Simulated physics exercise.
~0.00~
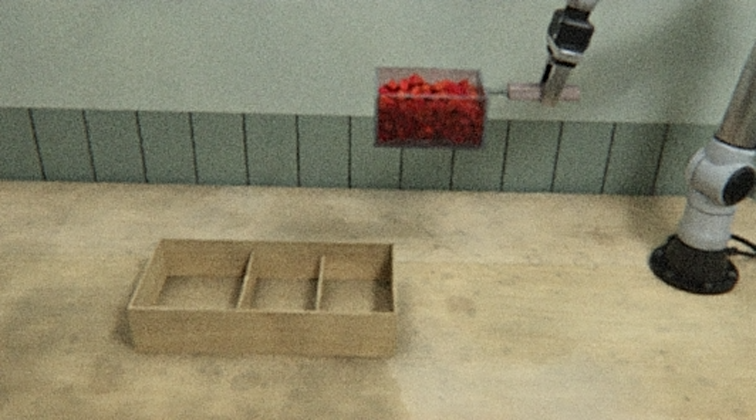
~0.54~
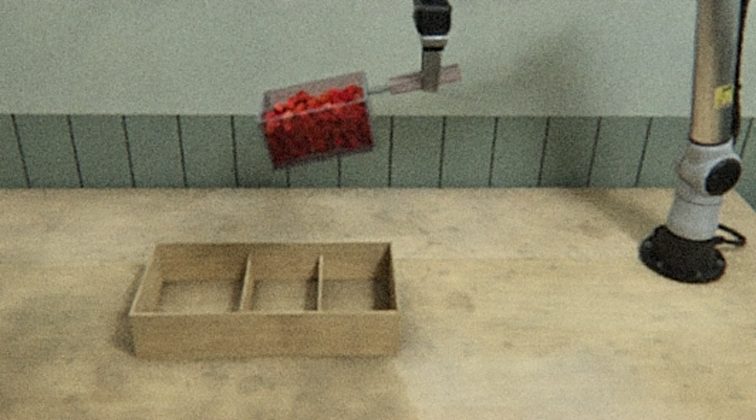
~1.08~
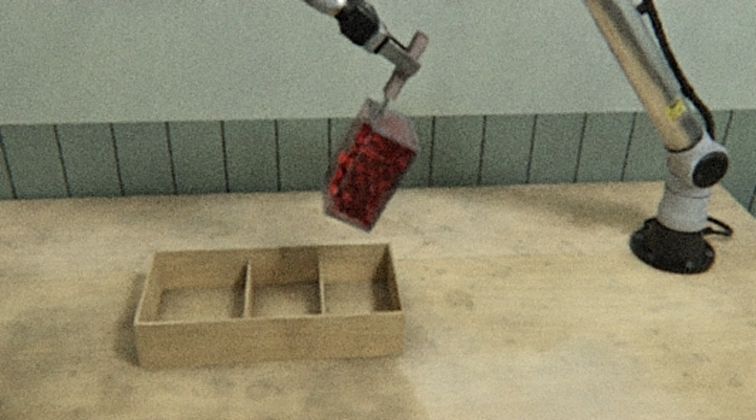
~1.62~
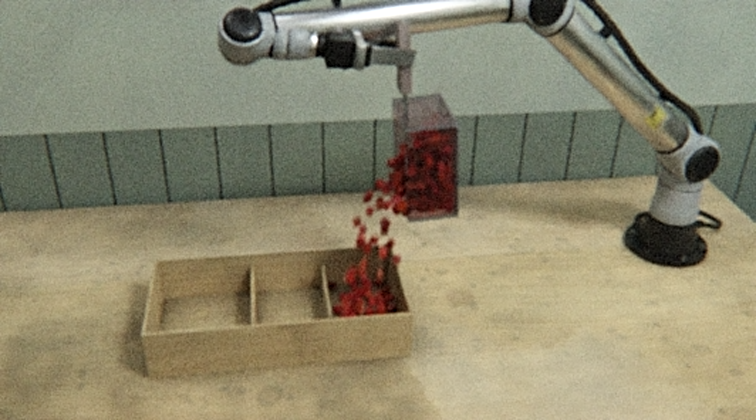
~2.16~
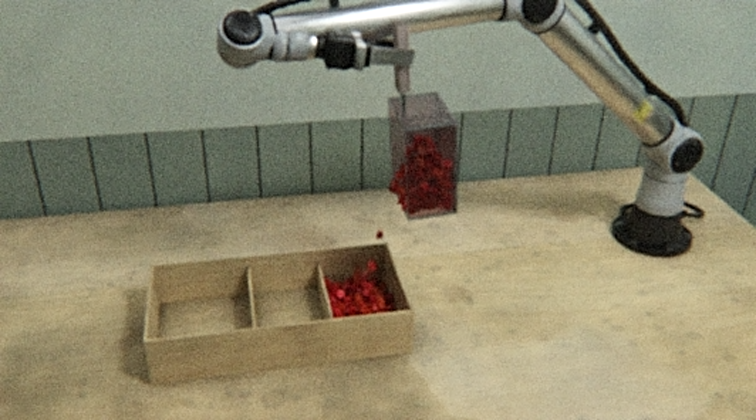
A robot arm carried a clear box of small red pieces left over a wooden tray with three compartments, then tipped it steeply, spilling some into the right-hand compartment, and held it there with many pieces still inside.
